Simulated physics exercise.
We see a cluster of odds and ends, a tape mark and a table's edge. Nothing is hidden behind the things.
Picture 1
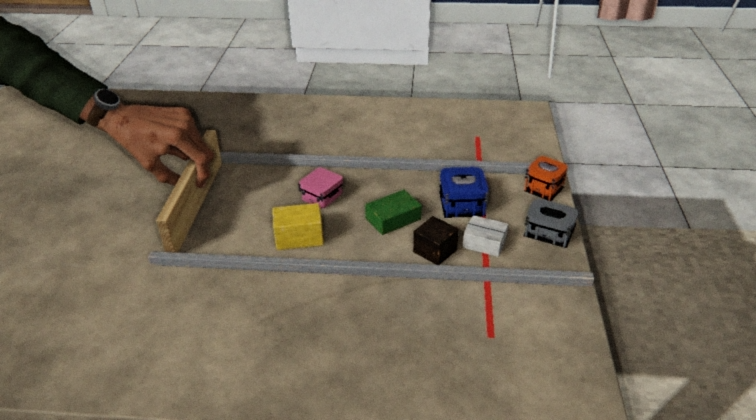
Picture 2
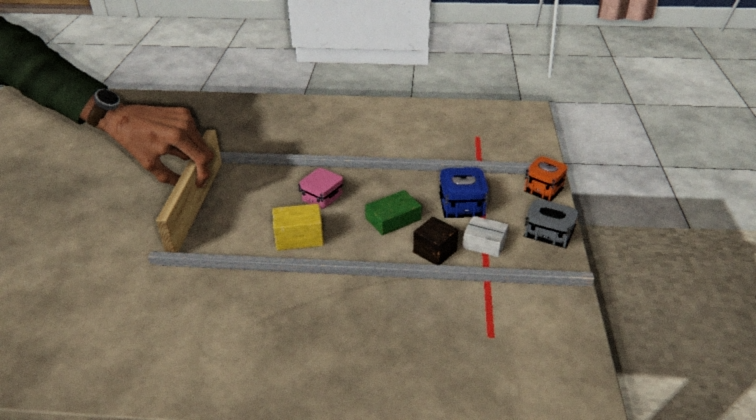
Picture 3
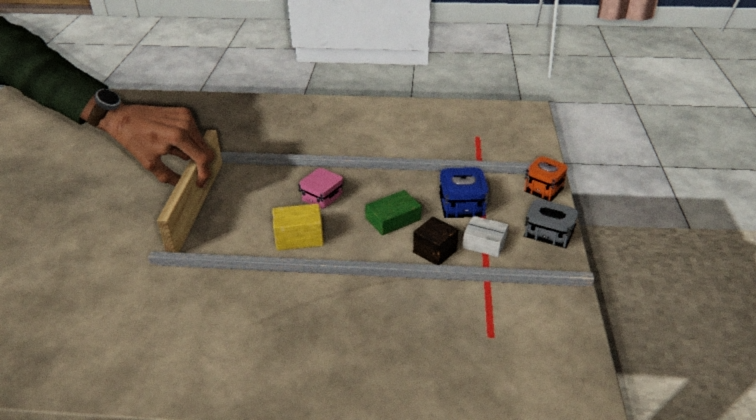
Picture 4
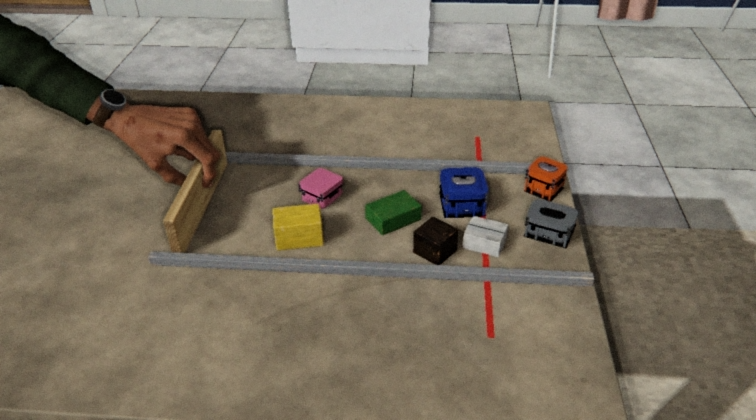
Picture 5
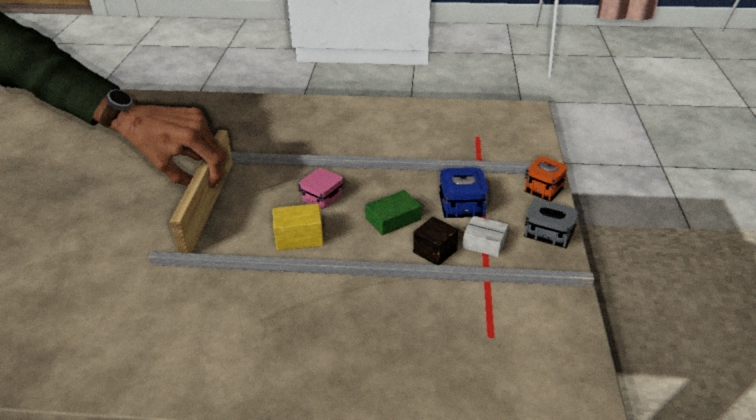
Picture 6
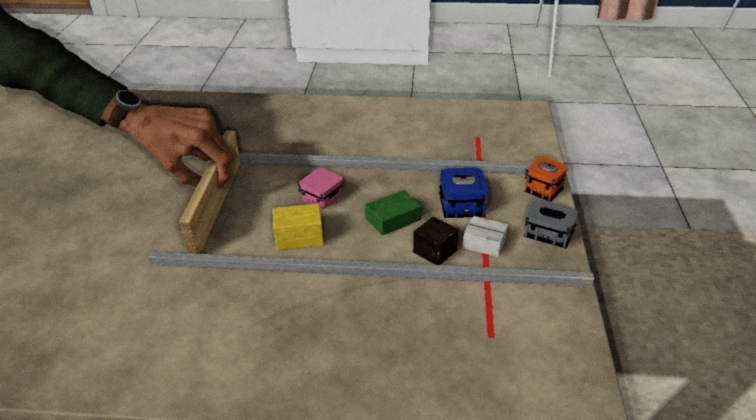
A hand in a dark green sleeve held a wooden board upright between two metal rails and slid it slightly right, while the colourful cases and blocks around the red tape stayed still.
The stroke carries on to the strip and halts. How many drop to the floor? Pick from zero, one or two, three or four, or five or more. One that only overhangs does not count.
Here the number that fall off is one or two.
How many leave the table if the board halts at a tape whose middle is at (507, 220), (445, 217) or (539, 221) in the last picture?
Try by try, 2, 0 and 5.
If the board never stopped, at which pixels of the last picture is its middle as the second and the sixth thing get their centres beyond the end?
Near (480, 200) and (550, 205).
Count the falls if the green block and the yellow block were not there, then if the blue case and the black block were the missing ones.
It would be 0 and 1.
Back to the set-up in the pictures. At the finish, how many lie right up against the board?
That makes 3.
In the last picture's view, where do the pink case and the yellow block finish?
The pink case stops around (497, 191); the yellow block around (510, 241).
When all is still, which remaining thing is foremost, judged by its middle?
It is the orange case.
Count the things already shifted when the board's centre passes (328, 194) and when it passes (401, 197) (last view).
First 2, then 6.
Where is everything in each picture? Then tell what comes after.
Orange case (546, 178); grey case (551, 223); white box (485, 236); board (193, 189); tape (483, 219), in the first frame.
Grey case (551, 223); board (193, 189), in the second frame.
White box (485, 236); pink case (322, 189), in the third frame.
Orange case (546, 178); blue case (463, 192), in the fourth frame.
Grey case (551, 223); black block (435, 241), in the fifth frame.
Orange case (546, 178); grey case (551, 223); white box (485, 236); board (213, 190); tape (483, 219), in the sixth frame.
Early on, none off yet; orange case at rest near (546, 178); grey case at rest near (551, 223); white box at rest near (485, 236).
Finally, the number that fall off is one or two; lost, grey case.
